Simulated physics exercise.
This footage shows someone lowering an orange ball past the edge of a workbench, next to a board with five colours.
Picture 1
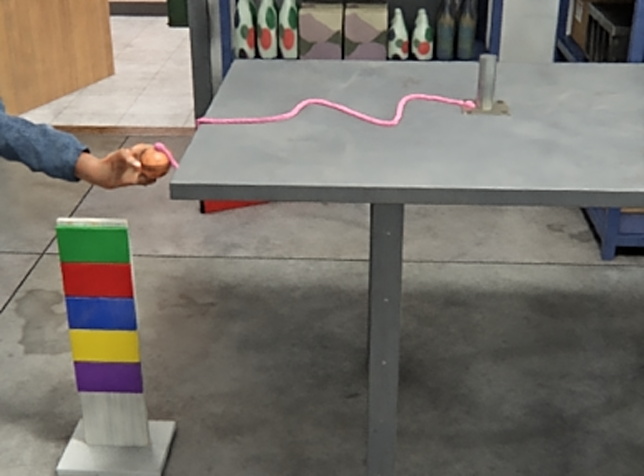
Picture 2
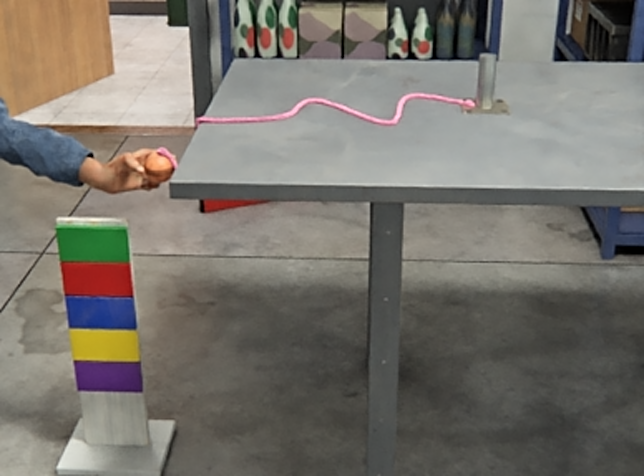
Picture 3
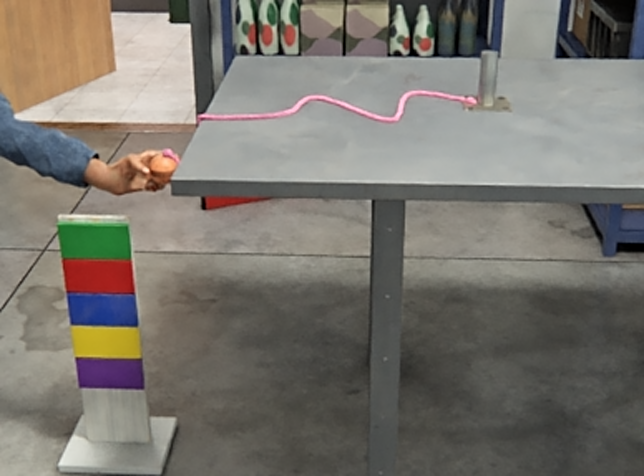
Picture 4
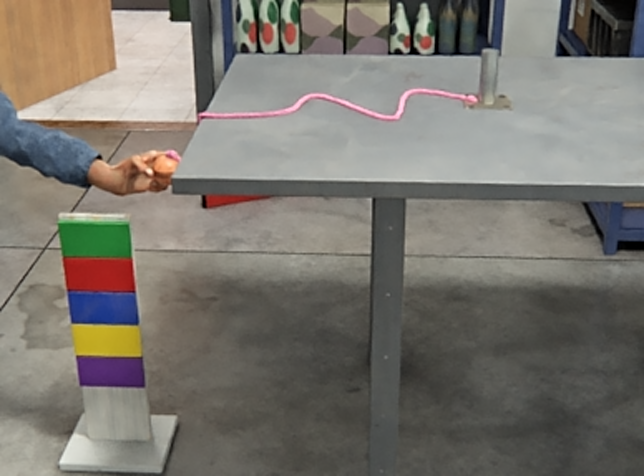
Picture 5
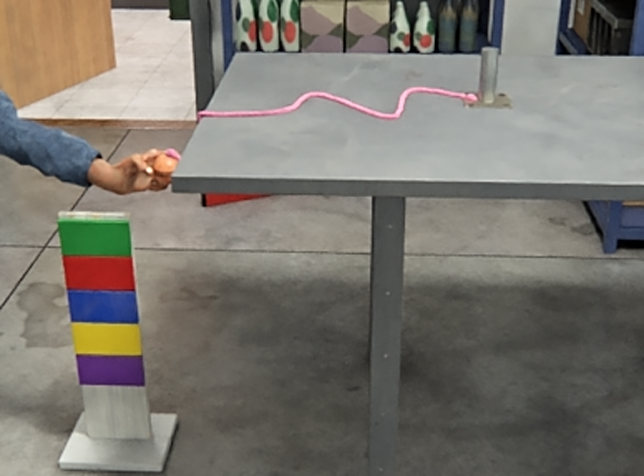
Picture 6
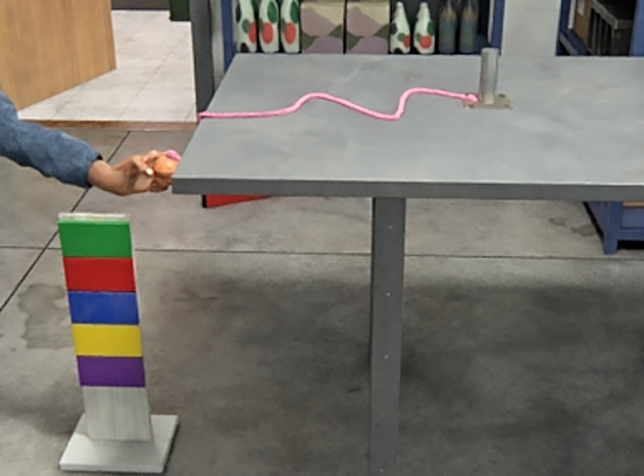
A hand holding an orange ball beside a grey table shifts slightly right, the pink cord lying in curves across the top.
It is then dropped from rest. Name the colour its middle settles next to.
Its middle settles next to yellow.
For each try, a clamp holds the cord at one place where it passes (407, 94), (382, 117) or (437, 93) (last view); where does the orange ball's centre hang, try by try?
(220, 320), (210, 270) and (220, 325).
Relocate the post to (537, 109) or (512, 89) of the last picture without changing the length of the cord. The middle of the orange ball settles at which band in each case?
Blue; blue.
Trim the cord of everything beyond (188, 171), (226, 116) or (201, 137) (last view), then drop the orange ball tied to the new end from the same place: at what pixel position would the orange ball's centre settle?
First try near (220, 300), second near (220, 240), third near (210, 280).
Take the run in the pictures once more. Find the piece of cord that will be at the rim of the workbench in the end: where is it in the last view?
It sits at about (318, 96).
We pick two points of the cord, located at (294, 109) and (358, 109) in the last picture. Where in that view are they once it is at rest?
You'll find the first mark at (208, 164) and the second mark at (264, 106).
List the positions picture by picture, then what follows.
The first picture shows orange ball (156, 163); green (93, 246); red (97, 280); blue (101, 315); yellow (104, 347); purple (108, 378).
The second picture shows orange ball (159, 168); cord through (435, 98) (399, 116) (344, 109) (295, 112) (208, 121).
The third picture shows orange ball (164, 169).
The fourth picture shows orange ball (167, 170); cord through (437, 93) (401, 111) (346, 104) (297, 107) (210, 116).
The fifth picture shows orange ball (168, 169).
The sixth picture shows orange ball (168, 170); cord through (437, 92) (401, 110) (346, 104) (297, 107) (210, 116).
Soon after, ball near (194, 331); level with yellow.
After that, ball near (244, 325); level with yellow.
And then, ball near (206, 336); level with yellow.
In the end, ball near (223, 335); level with yellow. The cord holds its middle at yellow.
